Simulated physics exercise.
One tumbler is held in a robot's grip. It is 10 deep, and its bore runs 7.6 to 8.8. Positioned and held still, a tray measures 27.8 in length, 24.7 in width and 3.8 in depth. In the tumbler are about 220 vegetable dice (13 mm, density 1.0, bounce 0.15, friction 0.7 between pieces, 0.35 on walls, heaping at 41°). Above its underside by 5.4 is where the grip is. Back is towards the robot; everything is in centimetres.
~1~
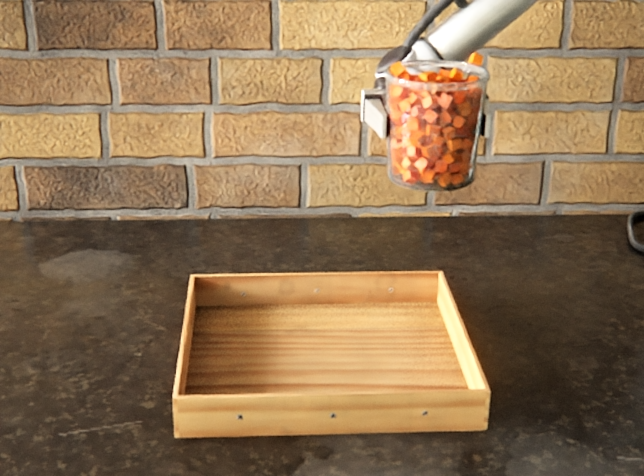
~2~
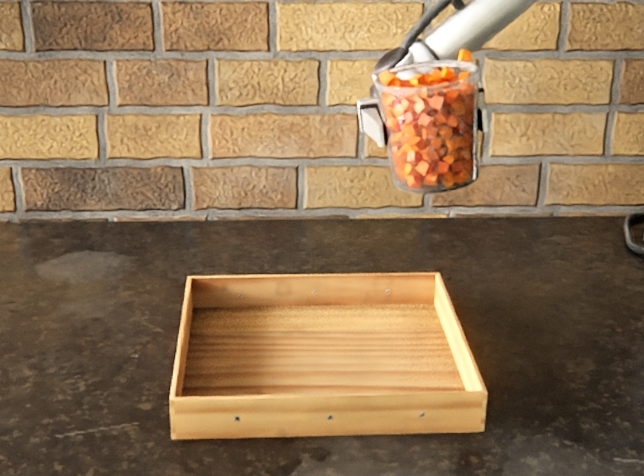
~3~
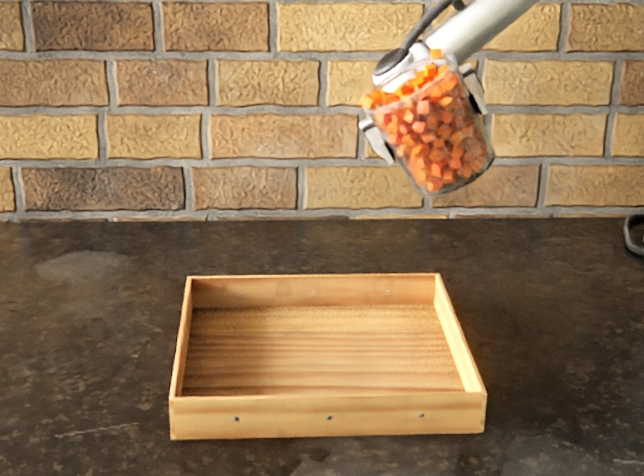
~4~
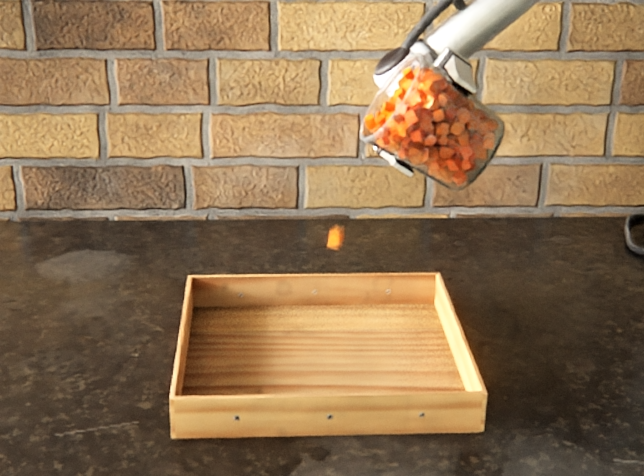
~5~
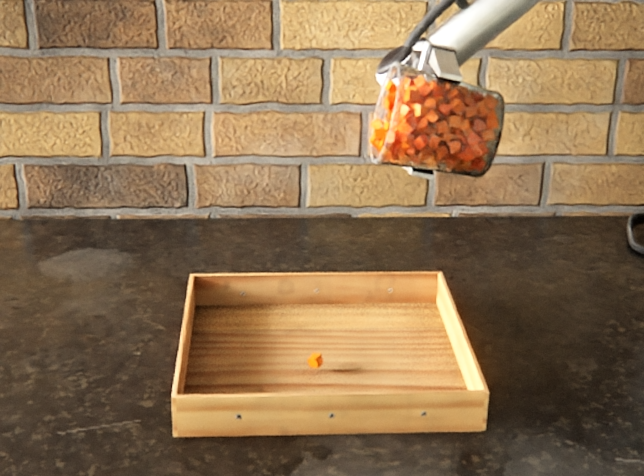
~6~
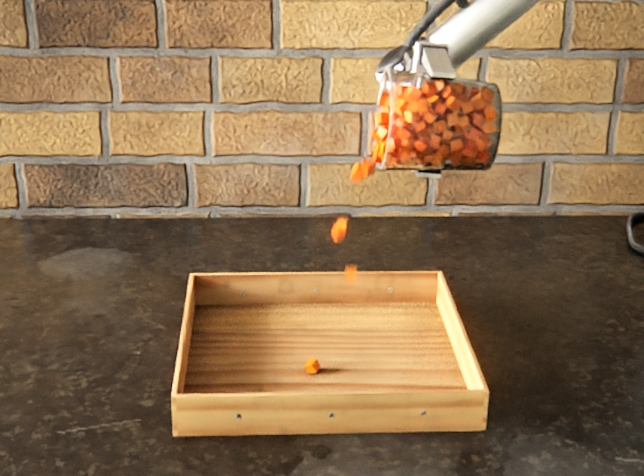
On a dark countertop by a brick wall, a robot arm tilted a clear tumbler of orange vegetable dice leftward above a wooden tray; one piece dropped in, then a few more tumbled out.
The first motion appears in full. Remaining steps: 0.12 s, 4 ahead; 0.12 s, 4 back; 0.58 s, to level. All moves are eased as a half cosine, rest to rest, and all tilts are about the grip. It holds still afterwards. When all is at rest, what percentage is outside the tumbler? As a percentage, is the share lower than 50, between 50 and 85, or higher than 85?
The share is between 50 and 85 per cent.
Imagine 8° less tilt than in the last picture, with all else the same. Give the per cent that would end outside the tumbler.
Near 40 %.
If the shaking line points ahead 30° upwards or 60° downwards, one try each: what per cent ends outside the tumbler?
70 and 20 %.
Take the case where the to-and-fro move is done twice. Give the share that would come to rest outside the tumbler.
I'd expect close to 80 per cent then.
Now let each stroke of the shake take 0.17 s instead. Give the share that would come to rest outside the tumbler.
About 35 per cent, then.
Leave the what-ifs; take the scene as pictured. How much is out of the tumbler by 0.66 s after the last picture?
Share gone by then: Near 60 %.
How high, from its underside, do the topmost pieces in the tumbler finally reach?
I'd say near 7.5 cm from the bottom.
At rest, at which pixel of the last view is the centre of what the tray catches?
It sits close to (281, 353).
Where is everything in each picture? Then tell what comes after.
The first picture shows tumbler middle at (434, 127), level; upper third of the load around (434, 94), from x 395 to 475, top at y 60; 221 in the tumbler.
The second picture shows tumbler middle at (431, 129), tilted 8° forward; upper third of the load around (428, 97), from x 385 to 470, top at y 55.
The third picture shows tumbler middle at (433, 129), tilted 30° forward; upper third of the load around (428, 101), from x 370 to 480, top at y 55.
The fourth picture shows tumbler middle at (435, 127), tilted 56° forward; upper third of the load around (426, 104), from x 335 to 490, top at y 75; 220 in the tumbler, 1 in flight or on a rim.
The fifth picture shows tumbler middle at (438, 124), tilted 78° forward; upper third of the load around (433, 103), from x 315 to 490, top at y 85; 220 in the tumbler, 1 in the tray.
The sixth picture shows tumbler middle at (438, 123), tilted 86° forward; upper third of the load around (443, 103), from x 315 to 490, top at y 85; 215 in the tumbler, 1 in the tray, 5 in flight or on a rim.
Then, 0.33 s after the last picture, tilted 81° forward, highest piece 27 above the table; 99 in the tumbler, 58 in the tray, 64 in flight or on a rim.
Then, 0.66 s after the last picture, tilted 16° forward, highest piece 28 above the table; 135 in the tray, 86 in the tumbler.
Then, 1.02 s after the last picture, level, highest piece 28 above the table; 135 in the tray, 86 in the tumbler.
Then, 2.07 s after the last picture, level, highest piece 28 above the table; 135 in the tray, 86 in the tumbler.
Final count, 135 in the tray, 86 in the tumbler. That is 61 % outside the tumbler.
